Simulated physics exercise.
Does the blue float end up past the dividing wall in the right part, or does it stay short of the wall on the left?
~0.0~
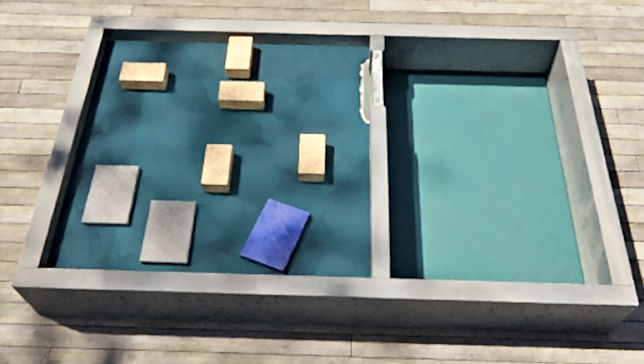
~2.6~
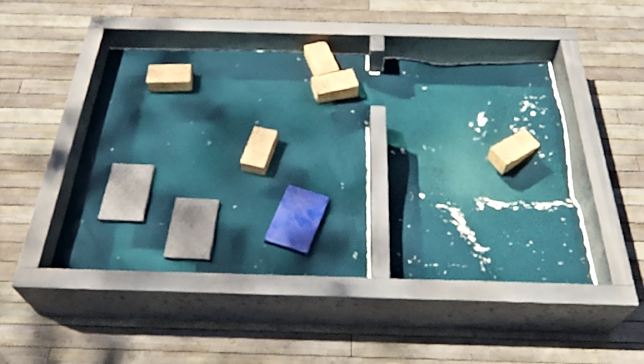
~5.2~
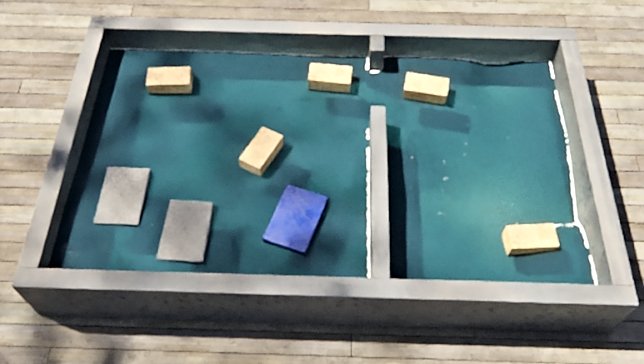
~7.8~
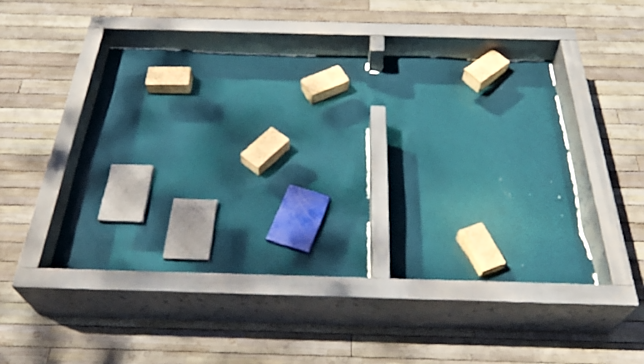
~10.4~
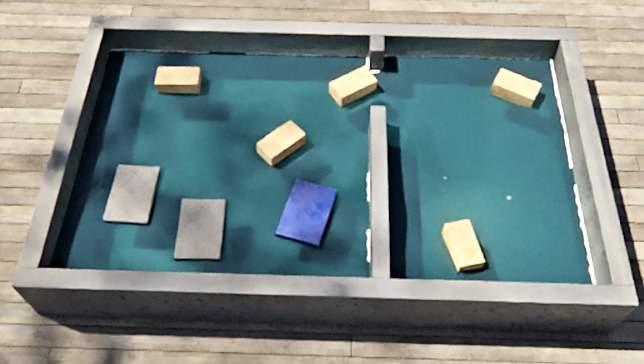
The blue float stays short of the dividing wall, remaining in the left part of the basin.
